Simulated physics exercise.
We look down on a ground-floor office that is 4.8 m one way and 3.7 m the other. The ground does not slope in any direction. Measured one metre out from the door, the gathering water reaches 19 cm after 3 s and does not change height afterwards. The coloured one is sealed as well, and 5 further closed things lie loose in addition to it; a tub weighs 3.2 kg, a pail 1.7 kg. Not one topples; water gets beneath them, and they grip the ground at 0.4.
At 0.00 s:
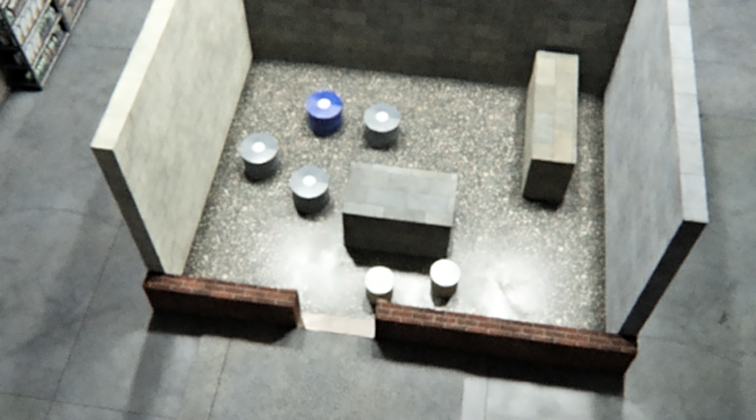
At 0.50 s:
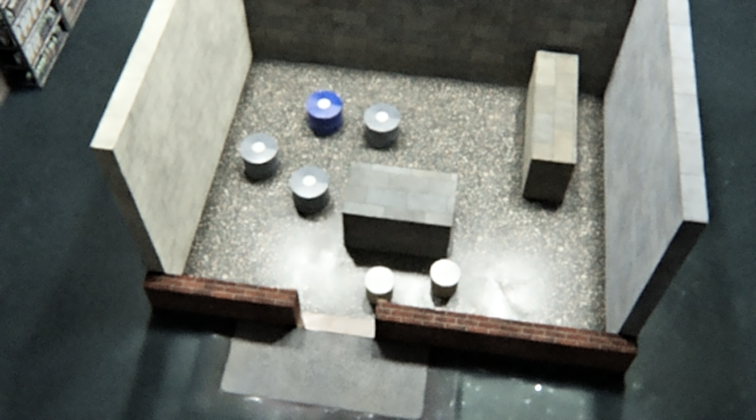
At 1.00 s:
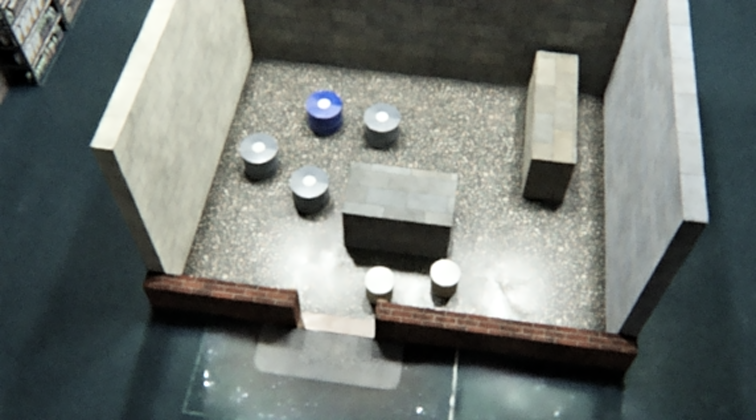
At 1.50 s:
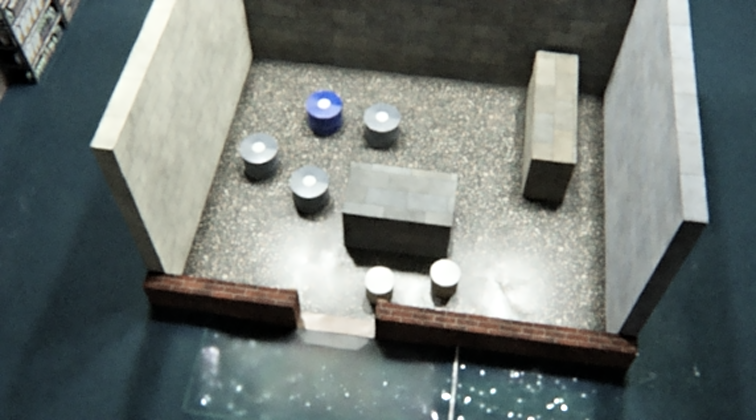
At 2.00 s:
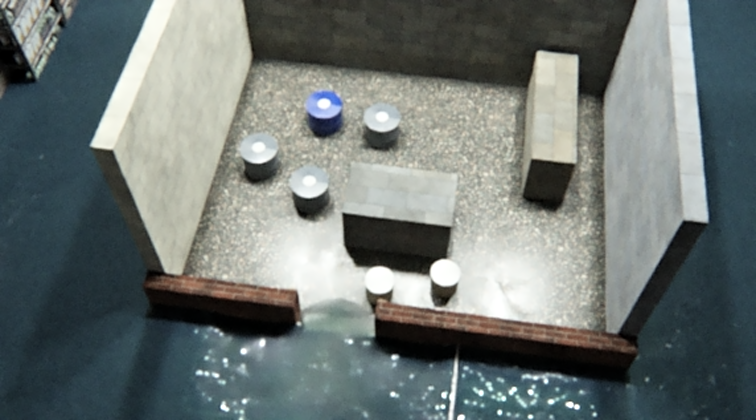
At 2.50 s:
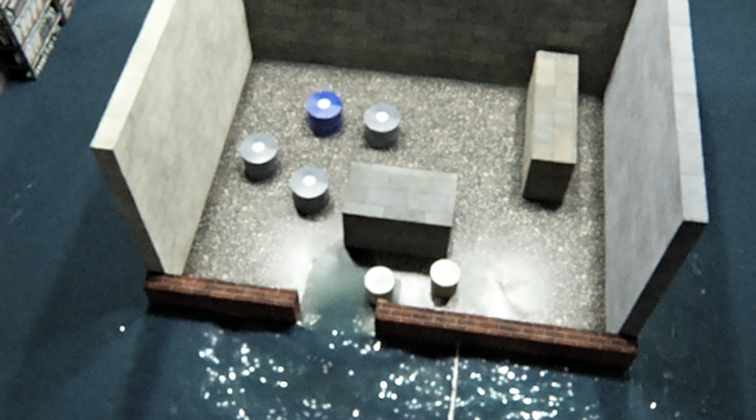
Dark water spreads across the grey ground outside a walled room seen from above, covers the pale patch before the doorway, then enters through the gap in the low brick wall, while the blue tub and grey and white cylinders stay still.
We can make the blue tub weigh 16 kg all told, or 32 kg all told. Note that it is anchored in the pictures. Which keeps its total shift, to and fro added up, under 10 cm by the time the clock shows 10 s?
The light option passes.
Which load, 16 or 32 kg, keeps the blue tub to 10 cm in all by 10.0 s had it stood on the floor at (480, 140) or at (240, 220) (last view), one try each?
Taking them in turn, the lighter mass keeps it, and the lighter mass keeps it.
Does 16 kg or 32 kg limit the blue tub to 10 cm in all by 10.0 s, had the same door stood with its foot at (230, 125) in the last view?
The answer is that only the greater mass suffices.
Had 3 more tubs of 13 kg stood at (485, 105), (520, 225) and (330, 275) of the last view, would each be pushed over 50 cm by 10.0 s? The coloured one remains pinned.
Order as asked: Stays within / stays within / goes beyond.
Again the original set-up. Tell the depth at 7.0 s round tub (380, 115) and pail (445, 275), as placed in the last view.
Roughly 1 and 8 cm.
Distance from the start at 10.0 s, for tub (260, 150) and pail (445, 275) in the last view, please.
250 cm, 250 cm.
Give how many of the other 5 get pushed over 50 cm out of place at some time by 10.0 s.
Counting them up, I find 4.
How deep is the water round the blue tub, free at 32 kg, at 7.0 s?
Depth: Approx. 3 cm.
After 3.5 s the blue tub would be 0 cm from its start with 16 kg and 0 cm from its start with 32 kg; 0 cm of water round it then.
After 4.5 s the blue tub would be 0 cm from its start with 16 kg and 0 cm from its start with 32 kg; 1 cm of water round it then.
After 7.0 s the blue tub would be 0 cm from its start with 16 kg and 0 cm from its start with 32 kg; 3 cm of water round it then.
After 10.0 s the blue tub would be 0 cm from its start with 16 kg and 0 cm from its start with 32 kg; 5 cm of water round it then.
